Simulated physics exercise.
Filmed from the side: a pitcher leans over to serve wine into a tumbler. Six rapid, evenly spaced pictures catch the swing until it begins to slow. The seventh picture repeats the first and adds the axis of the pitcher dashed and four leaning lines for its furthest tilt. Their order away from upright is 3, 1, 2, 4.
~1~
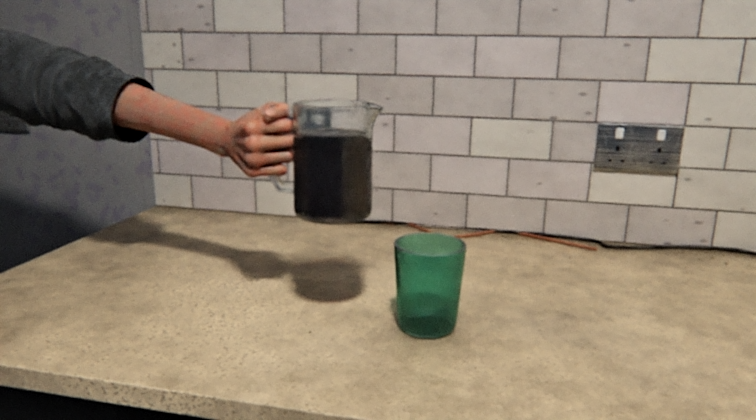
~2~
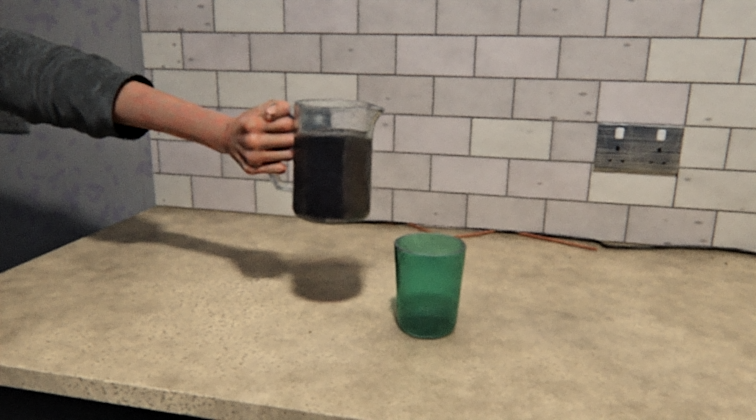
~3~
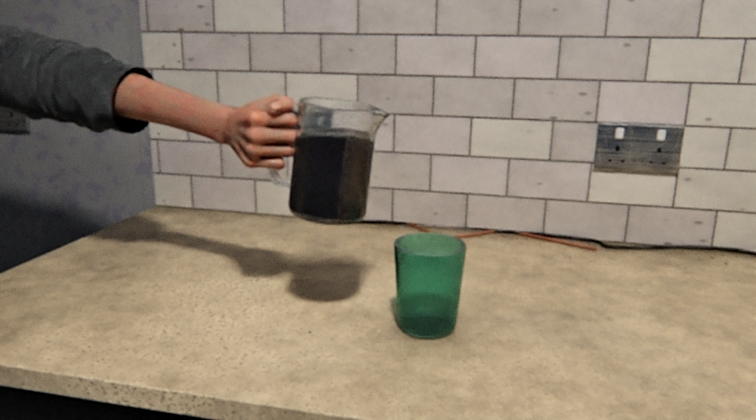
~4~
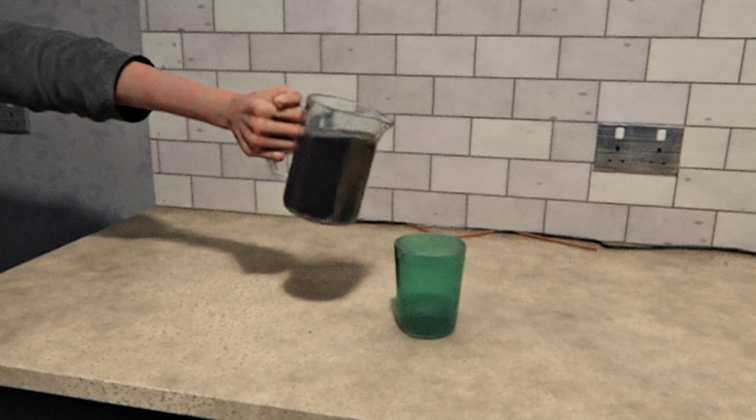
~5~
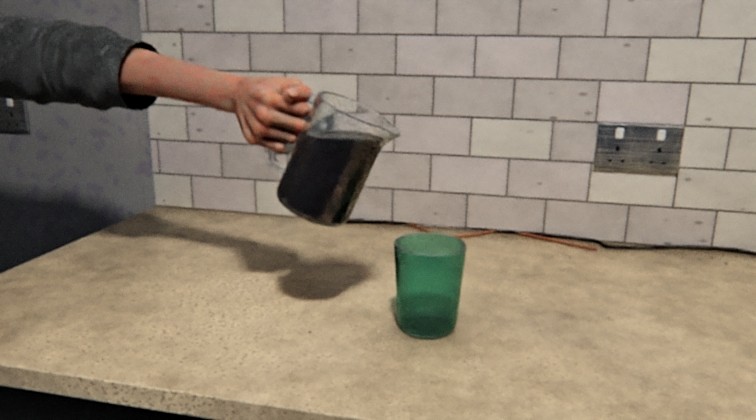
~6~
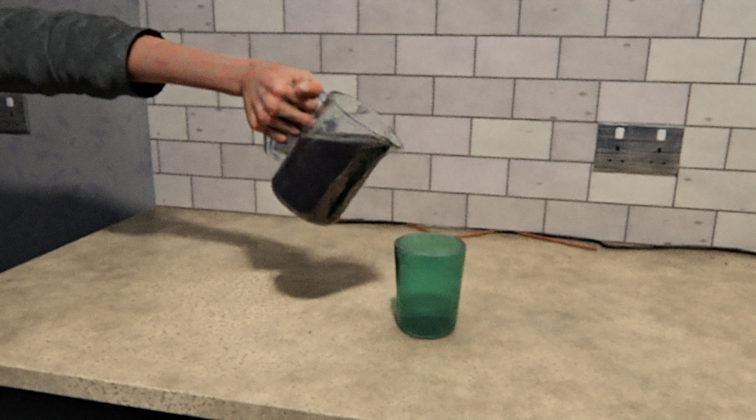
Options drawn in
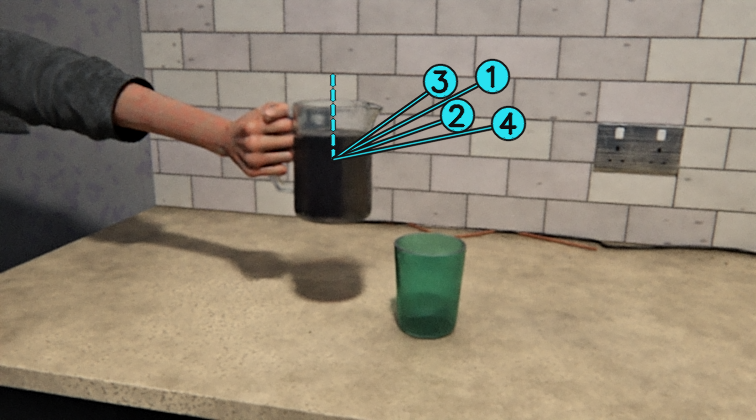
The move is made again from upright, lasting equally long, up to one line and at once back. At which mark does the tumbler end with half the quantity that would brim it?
Line 2.
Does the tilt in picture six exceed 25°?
Yes.
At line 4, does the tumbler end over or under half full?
Over half.
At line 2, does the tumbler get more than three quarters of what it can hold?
No, less.
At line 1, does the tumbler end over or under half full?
Under.
On the marked copy, 1 at (477, 84); 2 at (441, 121); 3 at (427, 92); 4 at (492, 127).
Choosing 1, the tumbler ends with about 33 % of what it can hold.
Choosing 2, the tumbler ends with about 51 % of what it can hold.
Choosing 3, the tumbler ends with about 19 % of what it can hold.
Choosing 4, the tumbler ends with about 70 % of what it can hold.
